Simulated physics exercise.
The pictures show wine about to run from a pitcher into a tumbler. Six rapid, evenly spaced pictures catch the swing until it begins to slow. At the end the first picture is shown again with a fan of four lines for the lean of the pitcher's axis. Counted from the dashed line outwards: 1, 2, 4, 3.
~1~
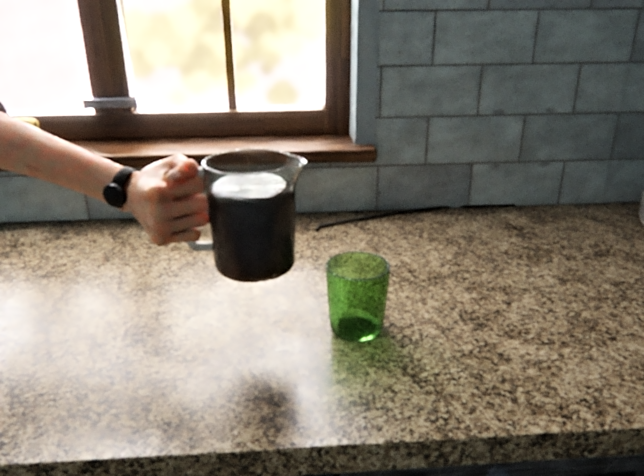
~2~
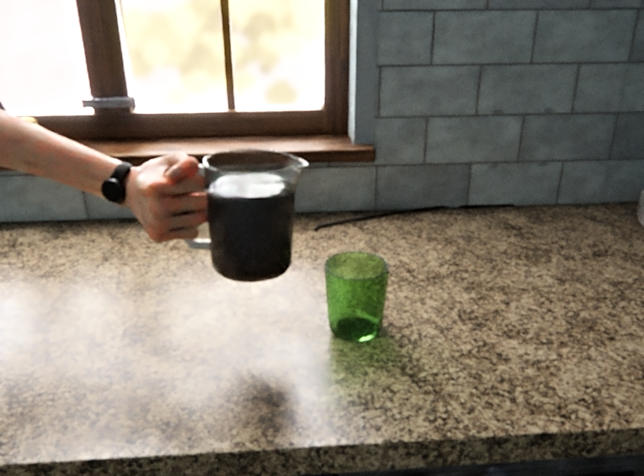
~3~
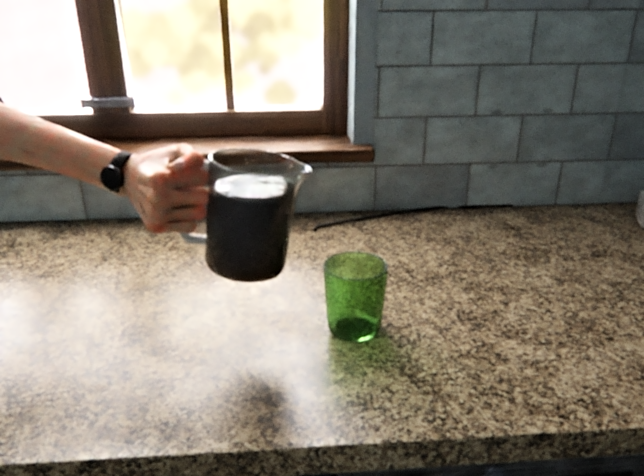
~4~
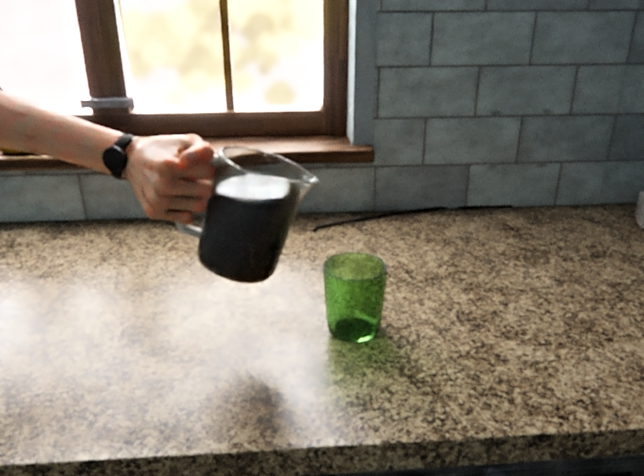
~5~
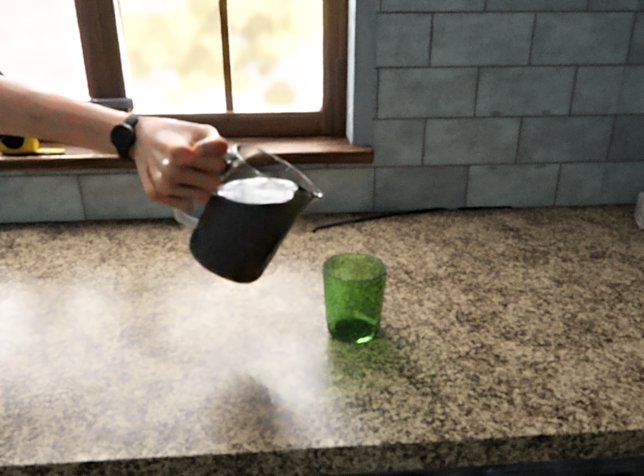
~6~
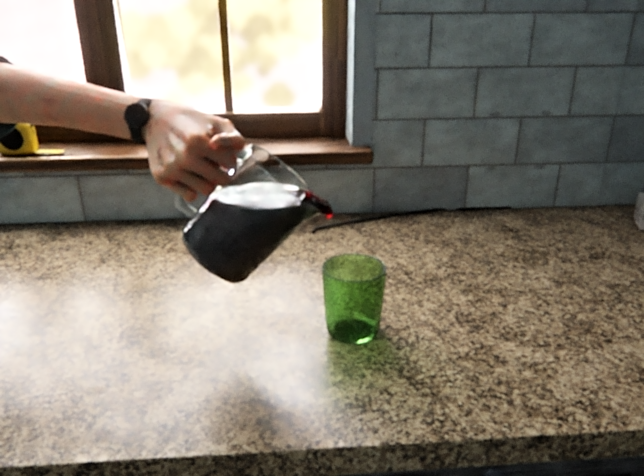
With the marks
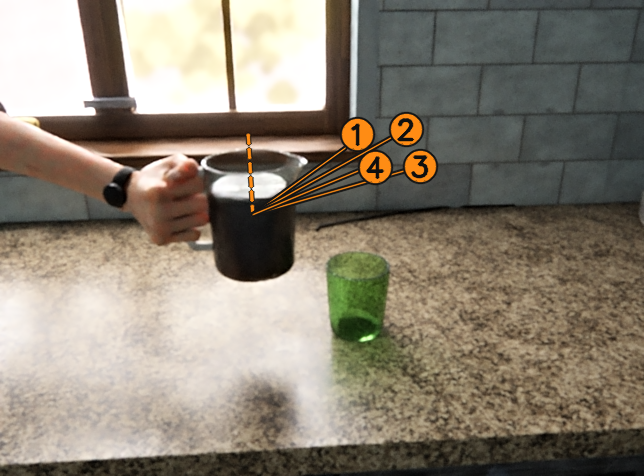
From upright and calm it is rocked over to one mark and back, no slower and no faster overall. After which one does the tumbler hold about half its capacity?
Best: 1.
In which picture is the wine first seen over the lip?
In picture 6.
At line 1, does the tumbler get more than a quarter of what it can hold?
Yes.
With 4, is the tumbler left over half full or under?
Over.
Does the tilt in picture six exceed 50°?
No, it does not.
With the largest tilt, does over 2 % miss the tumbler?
Yes.
In orange, 1 at (345, 147); 2 at (391, 137); 3 at (404, 170); 4 at (358, 170).
Choosing 1, the tumbler ends with about 49 % of what it can hold.
Choosing 2, the tumbler ends with about 71 % of what it can hold.
Choosing 3, the tumbler ends with about 90 % of what it can hold; 17 % of the wine is spilt.
Choosing 4, the tumbler ends with about 79 % of what it can hold; 10 % of the wine is spilt.
